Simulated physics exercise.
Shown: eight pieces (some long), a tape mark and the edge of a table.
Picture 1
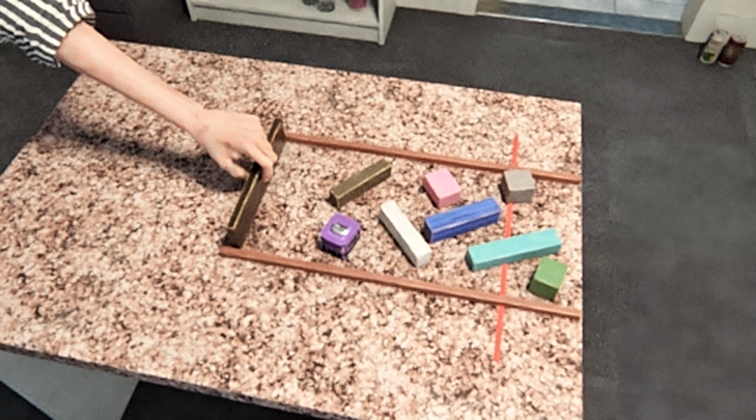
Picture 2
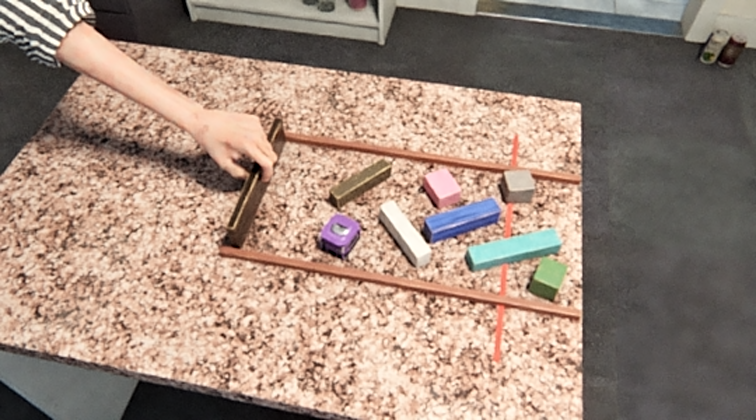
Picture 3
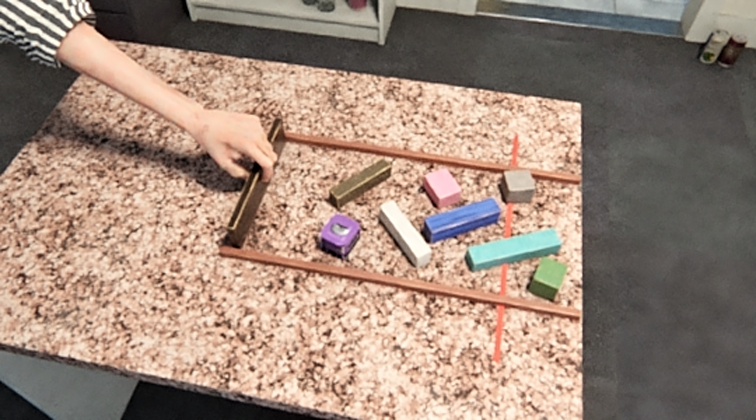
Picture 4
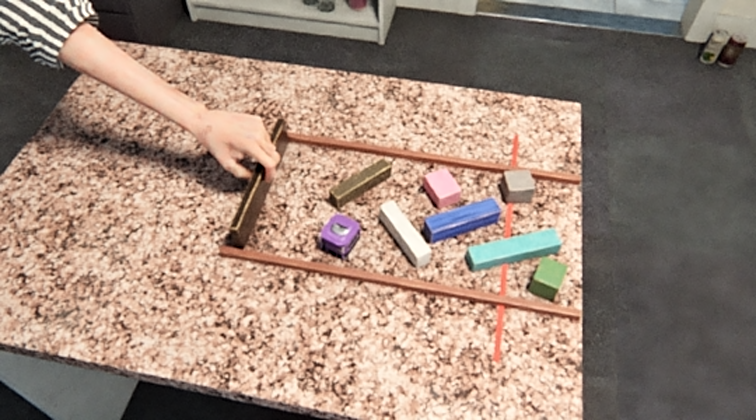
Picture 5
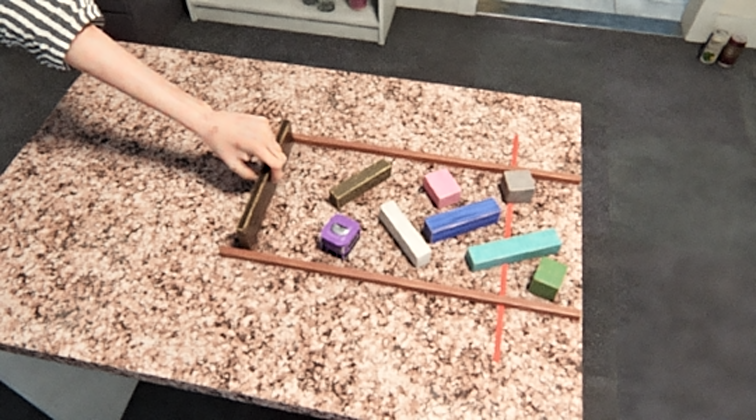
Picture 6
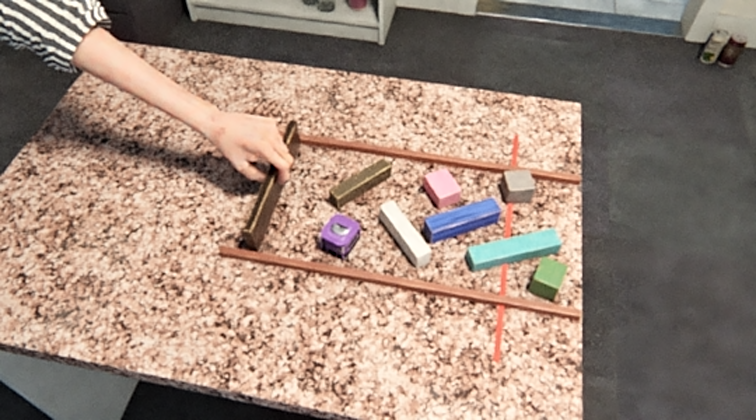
In the video, a hand holds a dark board upright between two wooden strips on a speckled table, then slides it slightly to the right, while the colored blocks and bars near the red tape line stay still.
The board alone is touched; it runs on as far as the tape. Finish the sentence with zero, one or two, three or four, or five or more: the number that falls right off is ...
The number that falls right off is one or two.
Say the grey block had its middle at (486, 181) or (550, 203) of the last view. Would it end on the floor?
So in the first try it is not lost, and in the second it ends up below.
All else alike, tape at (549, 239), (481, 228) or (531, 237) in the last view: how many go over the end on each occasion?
It would be 4, then 0, then 3.
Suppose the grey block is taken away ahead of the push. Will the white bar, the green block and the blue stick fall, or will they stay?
Note: White bar is on by the end; green block is on by the end; blue stick is on by the end.
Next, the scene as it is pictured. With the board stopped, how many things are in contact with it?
That makes 2.
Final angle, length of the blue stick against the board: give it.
It is near 15° out of line.
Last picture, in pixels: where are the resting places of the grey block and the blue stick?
Final centres, in order: Near (554, 187), near (573, 215).
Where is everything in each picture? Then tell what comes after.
In the first frame, green block (548, 279); turquoise bar (514, 250); grey block (518, 187); board (259, 181); tape (508, 233).
In the second frame, turquoise bar (514, 250); black bar (361, 183).
In the third frame, grey block (517, 187); blue stick (462, 220).
In the fourth frame, green block (548, 279); board (262, 181).
In the fifth frame, turquoise bar (514, 250); pink block (442, 189).
In the sixth frame, green block (548, 279); turquoise bar (514, 250); grey block (517, 187); board (274, 183); tape (508, 233).
Early on, none off yet; green block at rest near (548, 279); turquoise bar at rest near (514, 250); grey block at rest near (517, 187).
Finally, the number that fall off is one or two; lost, turquoise bar.
